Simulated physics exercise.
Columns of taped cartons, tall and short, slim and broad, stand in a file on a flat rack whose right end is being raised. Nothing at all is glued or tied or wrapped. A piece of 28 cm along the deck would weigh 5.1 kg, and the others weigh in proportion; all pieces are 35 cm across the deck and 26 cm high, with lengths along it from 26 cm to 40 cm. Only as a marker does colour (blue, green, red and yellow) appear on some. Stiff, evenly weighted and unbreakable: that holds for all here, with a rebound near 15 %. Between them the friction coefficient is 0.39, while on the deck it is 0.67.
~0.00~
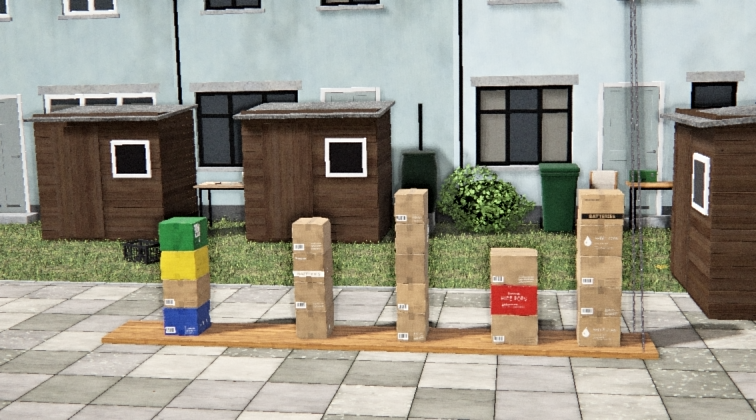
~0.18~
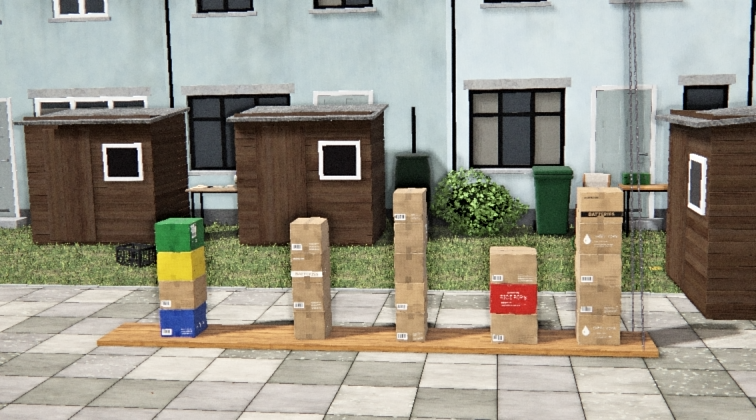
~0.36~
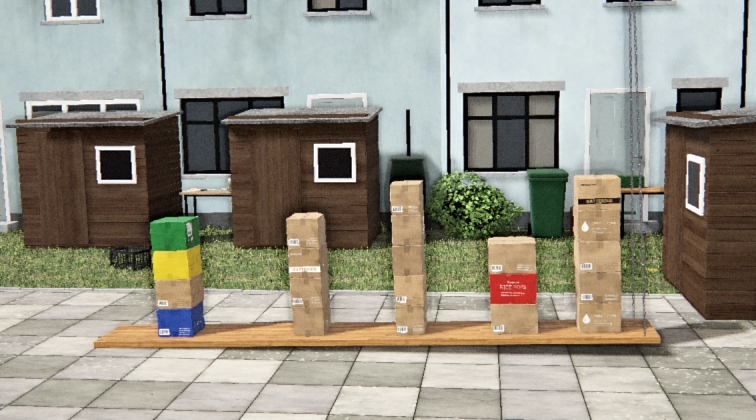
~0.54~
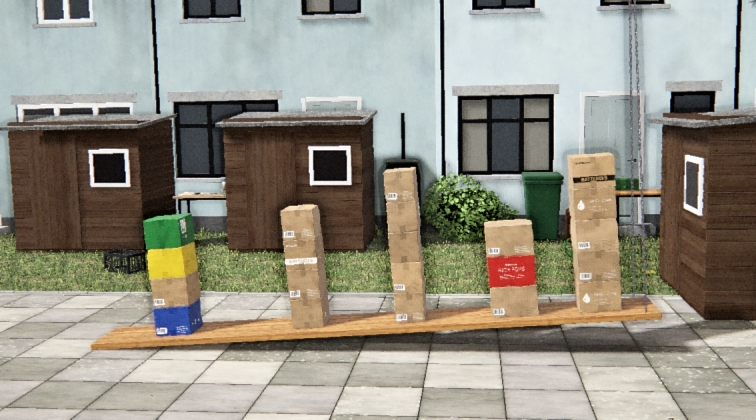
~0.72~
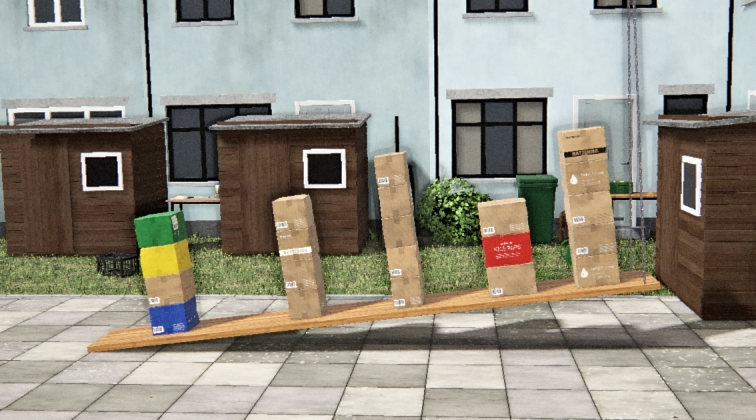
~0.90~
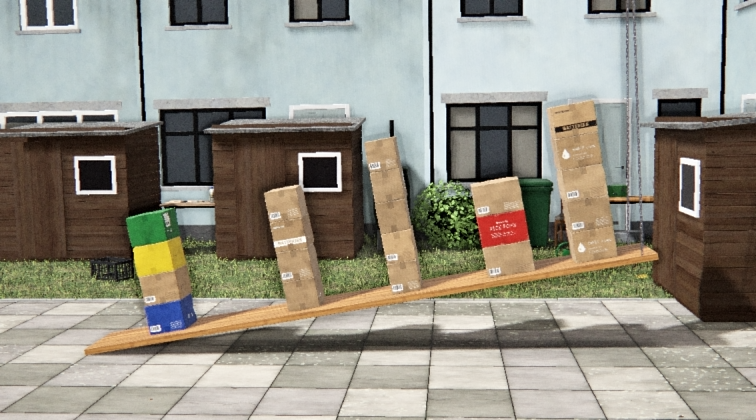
A long wooden board holding five upright stacks of boxes lay flat on the paving, then its right end rose steadily, and the stacks leaned left with it while keeping their places.
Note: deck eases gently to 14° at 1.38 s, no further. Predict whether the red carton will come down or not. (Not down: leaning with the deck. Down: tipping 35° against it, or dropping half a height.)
It succumbs.
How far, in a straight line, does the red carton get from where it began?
It finishes around 115 cm from its starting point.
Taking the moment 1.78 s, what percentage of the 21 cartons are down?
By then 0 %.
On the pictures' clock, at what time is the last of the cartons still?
I'd say around 5.0 seconds.
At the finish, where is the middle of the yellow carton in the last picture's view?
Check around (7, 330) in the last image.
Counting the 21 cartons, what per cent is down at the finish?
Something close to 80 percent of them.
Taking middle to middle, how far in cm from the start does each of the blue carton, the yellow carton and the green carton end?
Start to finish, close to blue 20, yellow 170, green 170 centimetres.
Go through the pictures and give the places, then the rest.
In the first picture (we follow the side turned to the camera; the camera moves round a little; leans and shifts are taken against what carries them), middle of the deck's edge (366, 348) slope 0°; red carton (514, 301); green carton (176, 237); yellow carton (178, 266); no piece has moved.
In the second picture, middle of the deck's edge (365, 349) slope 0°; red carton (513, 300).
In the third picture, middle of the deck's edge (365, 343) slope 1°; red carton (513, 289).
In the fourth picture, middle of the deck's edge (365, 332) slope 4°; red carton (512, 272).
In the fifth picture, middle of the deck's edge (363, 319) slope 7°; red carton (508, 250).
In the sixth picture, middle of the deck's edge (362, 306) slope 10°; red carton (503, 229); green carton (146, 230); yellow carton (153, 259); no piece has moved.
Around 1.78 s, slope 14°; none of the 21 cartons down, 14 disturbed; red carton unmoved.
Around 2.62 s, slope 14°; 17 of the 21 cartons down; red carton tipped 48°, 16 cm lower; yellow carton tipped 46°, 30 cm lower.
Finally (5.1 s), slope 14°; 17 of the 21 cartons down; red carton on its side; yellow carton upside down; green carton on its side. Seen by the last camera, middles, red carton near (400, 236), yellow carton near (7, 330).
